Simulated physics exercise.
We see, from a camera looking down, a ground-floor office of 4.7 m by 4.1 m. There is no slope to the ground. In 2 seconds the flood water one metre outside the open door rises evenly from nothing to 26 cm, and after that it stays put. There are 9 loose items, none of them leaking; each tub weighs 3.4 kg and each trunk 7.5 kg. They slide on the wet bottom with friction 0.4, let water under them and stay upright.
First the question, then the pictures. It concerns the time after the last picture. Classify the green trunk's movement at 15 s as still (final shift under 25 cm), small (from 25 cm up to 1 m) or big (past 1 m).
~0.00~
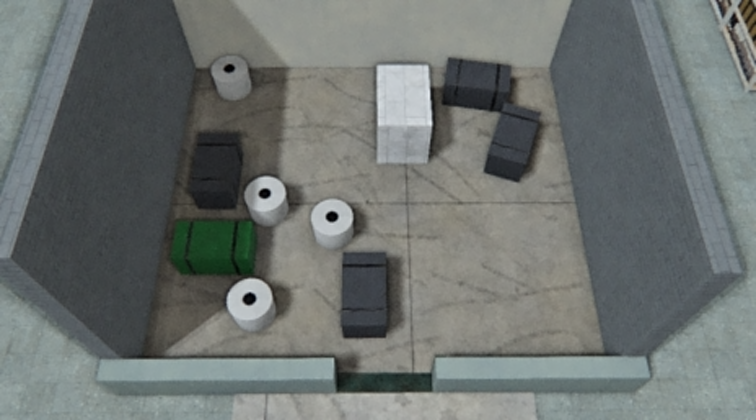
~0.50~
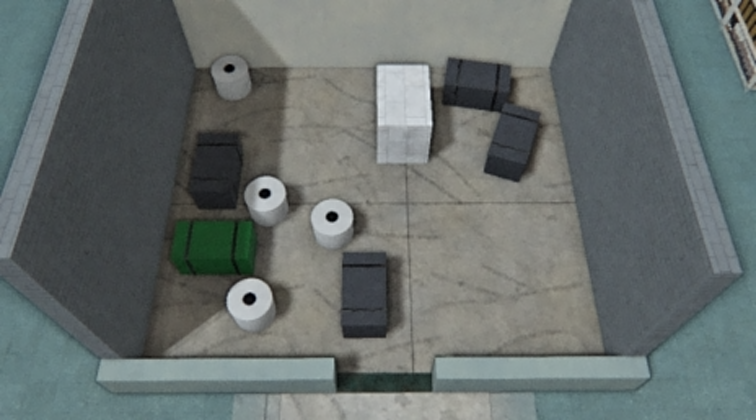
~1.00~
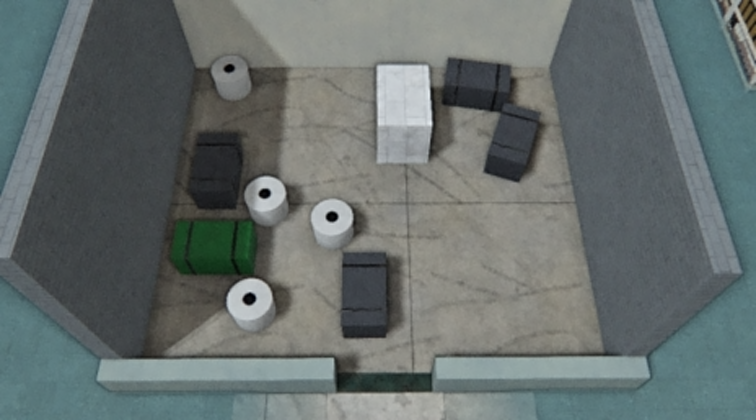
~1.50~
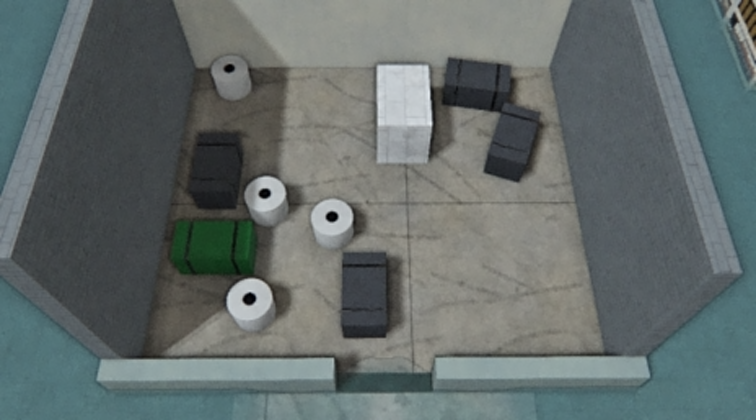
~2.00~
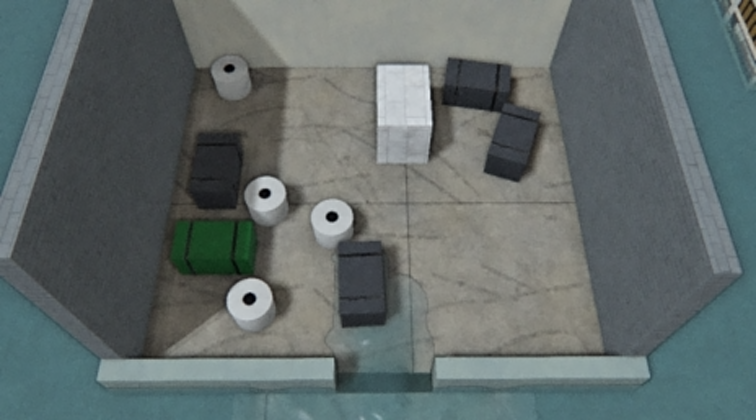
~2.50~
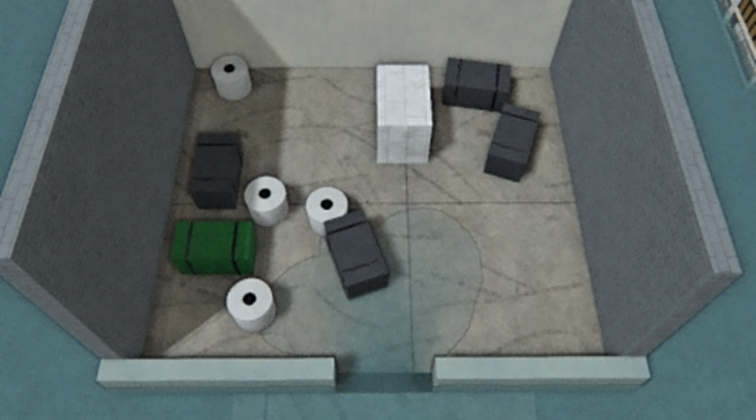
Small.
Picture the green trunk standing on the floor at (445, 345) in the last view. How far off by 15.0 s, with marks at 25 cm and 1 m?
In that run it wanders far off.
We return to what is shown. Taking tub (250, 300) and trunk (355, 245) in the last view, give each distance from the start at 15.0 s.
Shifts: 250 cm / 200 cm.
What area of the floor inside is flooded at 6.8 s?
Some 18 m2.
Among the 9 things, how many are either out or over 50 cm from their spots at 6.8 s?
The number by then is 5.
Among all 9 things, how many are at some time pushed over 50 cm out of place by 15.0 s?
I get 9.
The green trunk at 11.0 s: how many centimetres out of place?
100 cm or so by then.
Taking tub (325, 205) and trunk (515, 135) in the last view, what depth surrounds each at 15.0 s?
Close to 18 and 16 centimetres.
After 3.5 s the green trunk is near (206, 240), 0.1 m from its start, aground; 1 afloat.
After 6.8 s the green trunk is near (190, 243), 0.2 m from its start, aground; 7 afloat.
After 11.0 s the green trunk is near (287, 299), 1.1 m from its start, afloat; 9 afloat.
After 15.0 s the green trunk is near (236, 197), 0.5 m from its start, afloat; 9 afloat.
